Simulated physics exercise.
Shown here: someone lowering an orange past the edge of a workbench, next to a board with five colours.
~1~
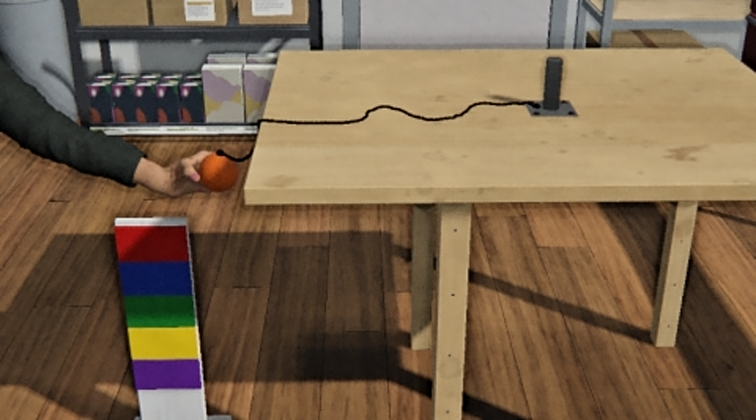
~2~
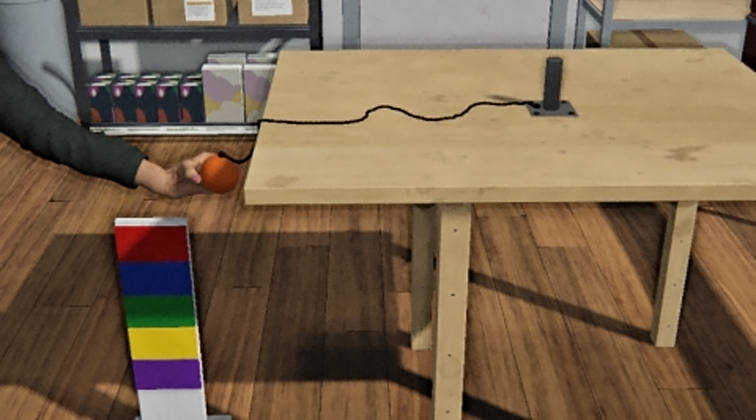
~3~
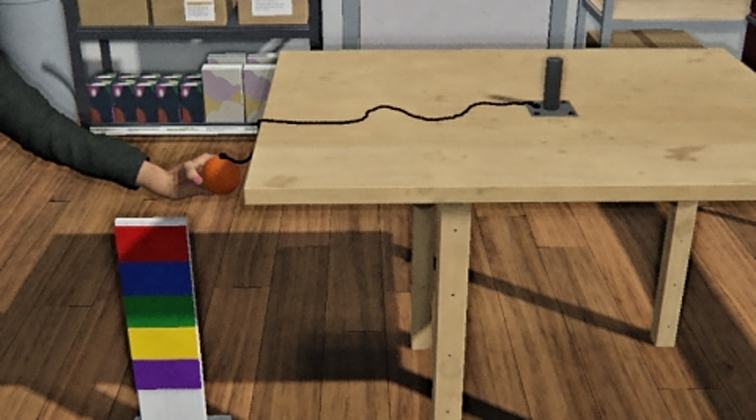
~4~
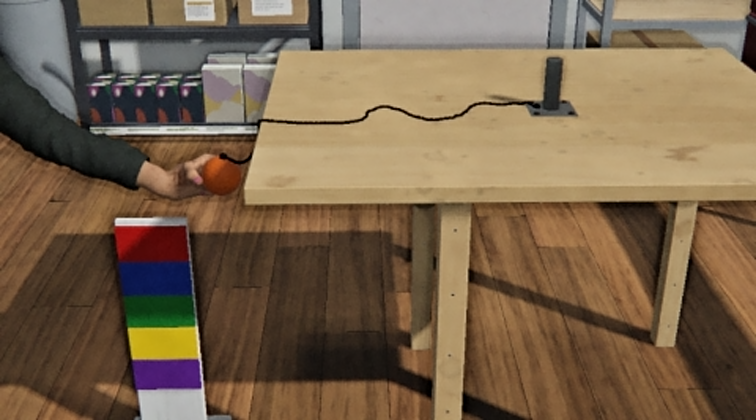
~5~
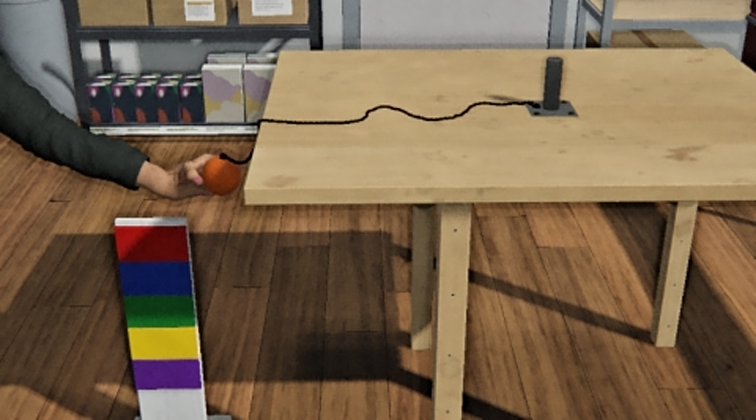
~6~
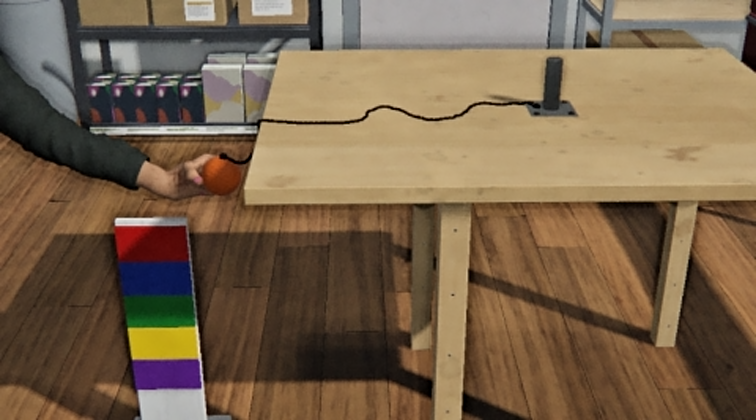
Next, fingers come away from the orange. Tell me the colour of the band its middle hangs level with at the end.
Blue.
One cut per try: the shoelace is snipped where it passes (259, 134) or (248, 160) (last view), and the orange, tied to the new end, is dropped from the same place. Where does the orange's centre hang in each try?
The pixels are close to (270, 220) and (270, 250), one per try.
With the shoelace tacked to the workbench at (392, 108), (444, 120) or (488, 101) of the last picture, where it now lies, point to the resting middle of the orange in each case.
Those spots come out as (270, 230), (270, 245) and (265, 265).
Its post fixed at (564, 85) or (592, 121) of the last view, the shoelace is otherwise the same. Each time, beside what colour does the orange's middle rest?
Taking the two spots in turn: Red, then red.
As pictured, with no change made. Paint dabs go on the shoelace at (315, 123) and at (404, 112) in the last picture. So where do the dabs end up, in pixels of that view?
First: (262, 145). Second: (357, 114).
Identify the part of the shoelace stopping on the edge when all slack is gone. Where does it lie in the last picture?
Look close to (343, 123) - that's the one.
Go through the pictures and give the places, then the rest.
Orange (218, 173); red (152, 245); blue (156, 280); green (160, 313); yellow (163, 345); purple (167, 375), in the first picture.
Orange (220, 174); shoelace through (509, 104) (455, 116) (399, 110) (350, 122) (275, 122), in the second picture.
Orange (221, 175), in the third picture.
Orange (221, 176); shoelace through (509, 104) (455, 116) (399, 110) (350, 122) (275, 122), in the fourth picture.
Orange (221, 176), in the fifth picture.
Orange (221, 176); shoelace through (509, 104) (455, 116) (399, 110) (350, 122) (275, 122), in the sixth picture.
A little later, orange near (281, 261); level with blue.
Next, orange near (257, 273); level with blue.
When it is over, orange near (264, 275); level with blue. Its middle rests at the blue band.
